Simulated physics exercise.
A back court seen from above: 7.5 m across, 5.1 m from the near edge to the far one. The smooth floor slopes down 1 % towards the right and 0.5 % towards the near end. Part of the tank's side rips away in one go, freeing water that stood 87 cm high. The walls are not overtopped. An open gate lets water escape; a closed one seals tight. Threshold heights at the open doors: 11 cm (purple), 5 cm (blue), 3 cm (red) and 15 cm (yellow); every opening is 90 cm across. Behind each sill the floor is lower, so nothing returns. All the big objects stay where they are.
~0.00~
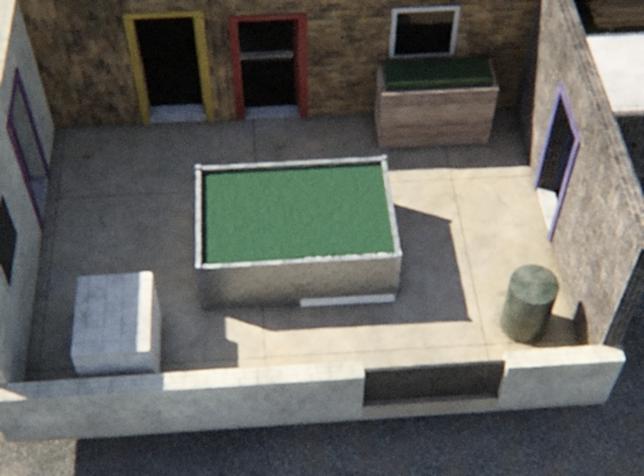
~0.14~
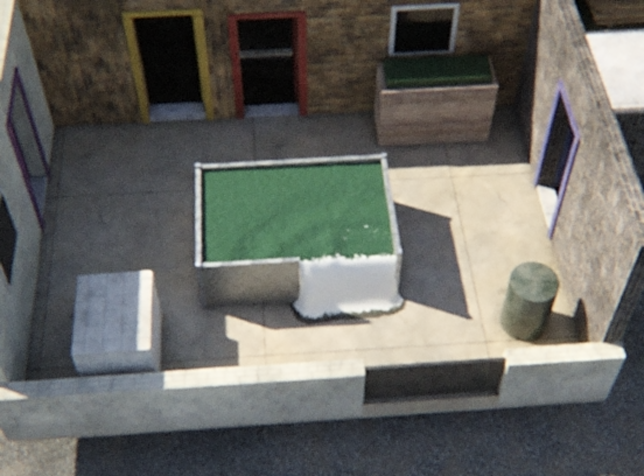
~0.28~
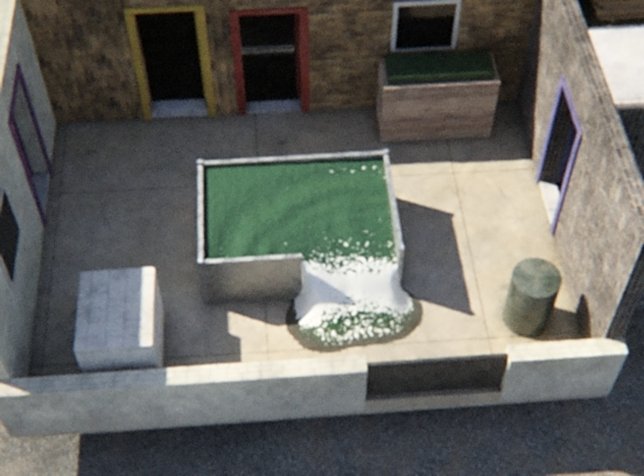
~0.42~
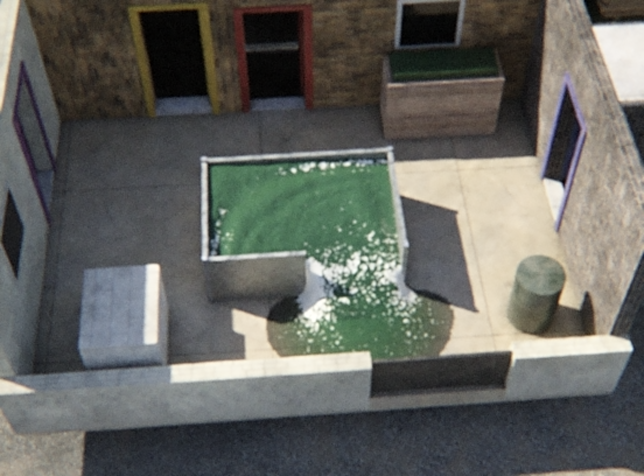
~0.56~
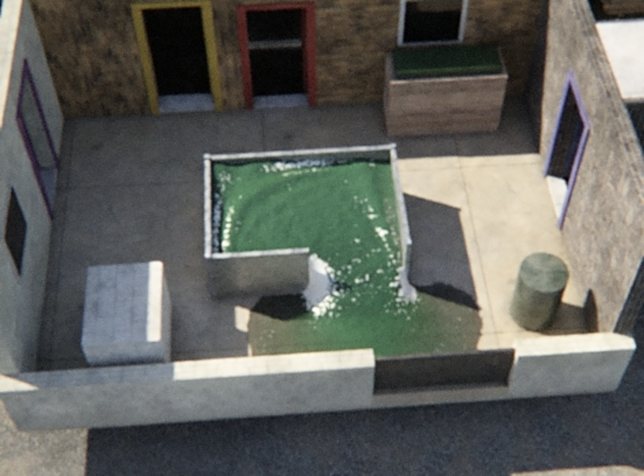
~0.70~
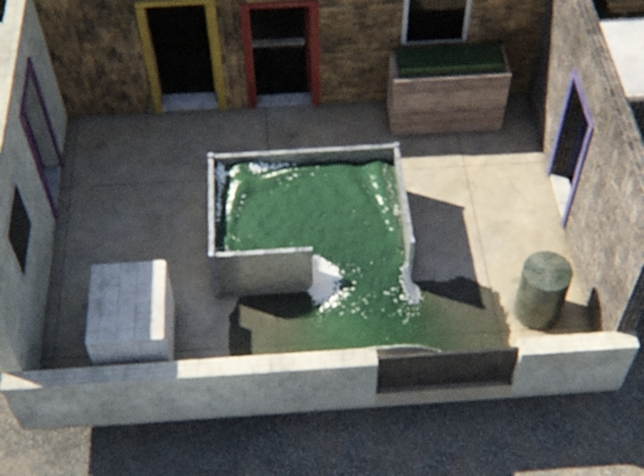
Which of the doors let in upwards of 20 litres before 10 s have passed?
Door by door: At the purple door it keeps below the limit; at the blue door it passes the limit; at the red door it goes over the limit; at the yellow door it does not reach the limit.
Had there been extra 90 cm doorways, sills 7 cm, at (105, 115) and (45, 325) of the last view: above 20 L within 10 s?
In that order: Over, under.
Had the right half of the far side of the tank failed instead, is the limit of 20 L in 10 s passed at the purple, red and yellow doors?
Against that limit: Purple past it, red past it, yellow below.
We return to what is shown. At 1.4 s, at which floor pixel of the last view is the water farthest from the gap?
At about (93, 395).
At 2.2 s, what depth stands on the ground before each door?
Depths in cm: Purple 0, blue 4, red 0, yellow 0.
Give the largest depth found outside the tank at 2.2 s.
Roughly 64 cm.
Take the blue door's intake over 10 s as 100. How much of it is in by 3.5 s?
Some 0 per cent by then.
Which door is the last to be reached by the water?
Last comes the red one.
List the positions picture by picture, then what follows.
The first frame shows the tank at (295, 214) is whole and still, 87 cm deep.
In the second frame, water pours out at (347, 281) and has run 0.8 m, to (402, 299); typically 10 cm deep outside, 87 cm at the tank's back.
In the third frame, water pours out at (349, 280) and has run 1.0 m, to (305, 341); typically 14 cm deep outside, 86 cm at the tank's back.
In the fourth frame, water pours out at (353, 279) and has run 1.5 m, to a hidden place; typically 11 cm deep outside, 80 cm at the tank's back.
In the fifth frame, the front is at a hidden place, 1.9 m from the gap at (356, 276); 3.9 m2 of floor is under water; 74 cm left at the back of the tank.
In the sixth frame, the front is at a hidden place, 2.3 m from the gap at (360, 274); 4.6 m2 of floor is under water; 75 cm left at the back of the tank.
After 1.4 s water covers 20 % of the floor and is deepest (64 cm) near (383, 377); purple door not reached, blue door not reached, red door not reached, yellow door not reached.
After 2.2 s water covers 40 % of the floor and is deepest (64 cm) near (585, 364); purple door not reached, blue door 4 cm at the sill, 0 L in, red door not reached, yellow door not reached.
After 3.5 s water covers 80 % of the floor and is deepest (44 cm) near (545, 367); purple door 6 cm at the sill, 0 L in, blue door 6 cm at the sill, 1 L in, red door not reached, yellow door 11 cm at the sill, 0 L in.
After 6.0 s water covers 100 % of the floor and is deepest (26 cm) near (545, 170); purple door 9 cm at the sill, 0 L in, blue door 9 cm at the sill, 4 L in, red door 9 cm at the sill, 24 L in, yellow door 14 cm at the sill, 1 L in.
After 10.0 s water covers 100 % of the floor and is deepest (20 cm) near (583, 307); purple door 9 cm at the sill, 4 L in, blue door 14 cm at the sill, 174 L in, red door 12 cm at the sill, 153 L in, yellow door 7 cm at the sill, 2 L in.
